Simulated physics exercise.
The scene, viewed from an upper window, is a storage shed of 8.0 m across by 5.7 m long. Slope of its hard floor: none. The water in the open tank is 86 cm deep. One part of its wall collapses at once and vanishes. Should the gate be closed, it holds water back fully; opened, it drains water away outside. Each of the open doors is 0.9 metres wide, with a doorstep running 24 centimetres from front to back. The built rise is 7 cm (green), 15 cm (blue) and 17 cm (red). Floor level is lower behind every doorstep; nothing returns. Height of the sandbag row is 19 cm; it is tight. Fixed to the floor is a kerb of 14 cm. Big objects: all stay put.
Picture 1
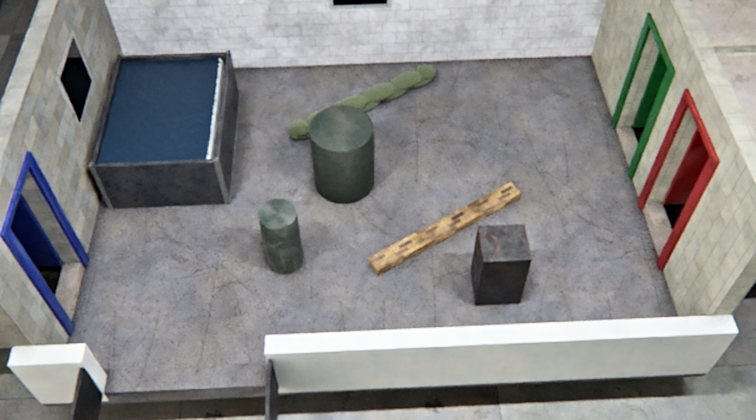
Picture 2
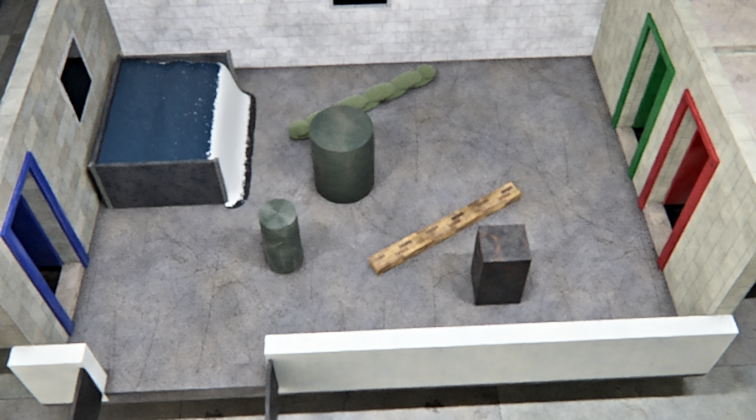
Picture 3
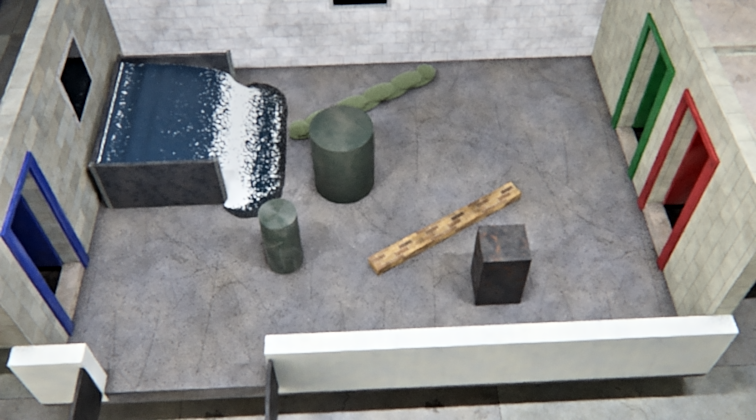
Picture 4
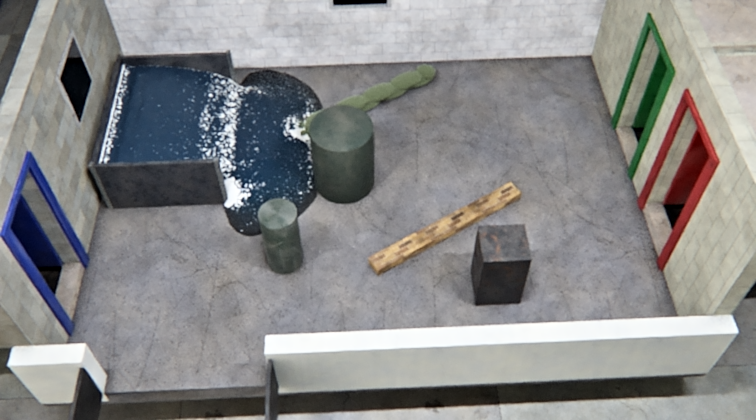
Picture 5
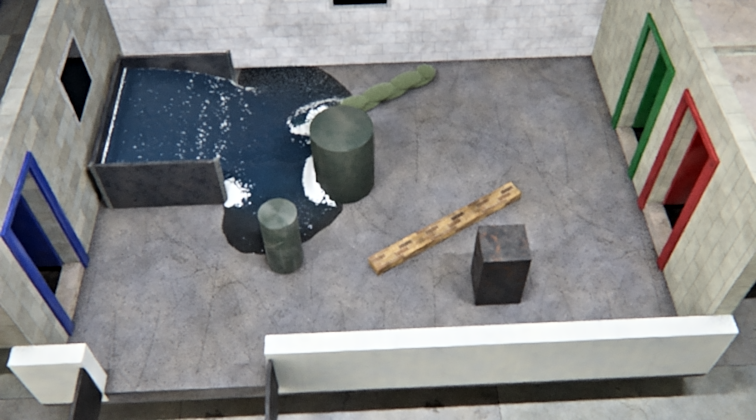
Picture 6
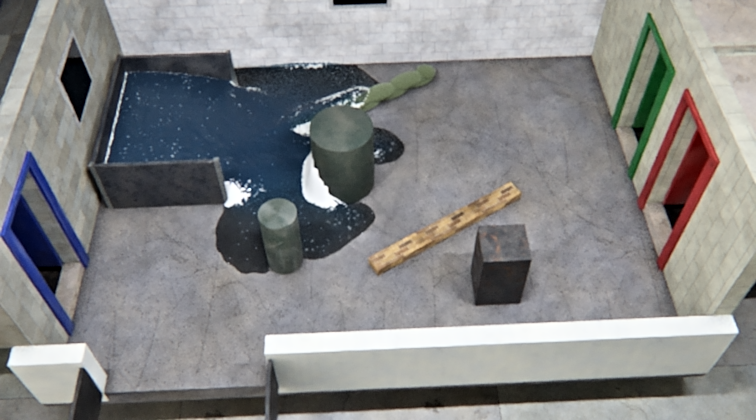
The video shows a tank of dark water in a walled room losing its right side, and the water pouring out across the grey floor, spreading around two green cylinders and reaching a green sandbag row near the back wall.
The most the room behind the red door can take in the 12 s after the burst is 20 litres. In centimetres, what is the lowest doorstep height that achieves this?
7.5 cm.
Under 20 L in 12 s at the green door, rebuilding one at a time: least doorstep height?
Roughly 16 cm at the green door.
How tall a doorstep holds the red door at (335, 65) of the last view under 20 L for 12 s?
Roughly 24 cm, give or take.
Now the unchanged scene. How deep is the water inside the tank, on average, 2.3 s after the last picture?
The mean depth is about 13 cm.
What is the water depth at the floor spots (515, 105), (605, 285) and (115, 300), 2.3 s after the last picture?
First 10, then 0, then 1 cm.
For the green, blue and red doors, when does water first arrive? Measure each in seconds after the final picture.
Green door 1.2 seconds, blue door 2.6 seconds, red door 2.6 seconds.
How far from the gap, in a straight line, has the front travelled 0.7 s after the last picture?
Roughly 5.2 m.
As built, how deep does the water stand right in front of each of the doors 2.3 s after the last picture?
Depth at green 18 cm, at blue 0 cm, at red 0 cm.
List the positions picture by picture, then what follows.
In the first frame, the open tank at (166, 109) is whole and still, 86 cm deep; the red door at (672, 190) is dry.
In the second frame, the front is at (242, 199), 0.2 m from the gap at (228, 134); 0.4 m2 of floor is wet, 86 cm left at the back.
In the third frame, water pours out at (229, 136) and has run 0.8 m, to (279, 185); about 13 cm deep outside, 80 cm at the back.
In the fourth frame, the gap is at (229, 137), the front 1.3 m out at (315, 190); the back of the open tank holds 73 cm.
In the fifth frame, water pours out at (229, 138) and has run 2.0 m, to a hidden place; about 12 cm deep outside, 72 cm at the back.
In the sixth frame, the front is at (396, 154), 2.6 m from the gap at (229, 138); 7.1 m2 of floor is wet, 65 cm left at the back; the red door at (672, 190), 6.5 m from the gap, is still 4.0 m from the nearest water.
Then, 0.7 s after the last picture water covers 40 % of the floor, deepest (48 cm) near (307, 172); it has not reached the red door.
Then, 2.3 s after the last picture water covers 70 % of the floor, deepest (38 cm) near (595, 111); it has not reached the red door.
Then, 11.3 s after the last picture water covers 95 % of the floor, deepest (12 cm) near (109, 217); 6 cm at the red door, 0 litres in over its 17 cm doorstep.
At the red door as built, the water peaked near 12 cm, 7.5 s after the last picture.
Run again over the same 12 s with other heights there, 34 litres in over 6.5 cm, 12 litres over 8.5 cm. The limit of 20 litres is kept from about 7.5 cm up.
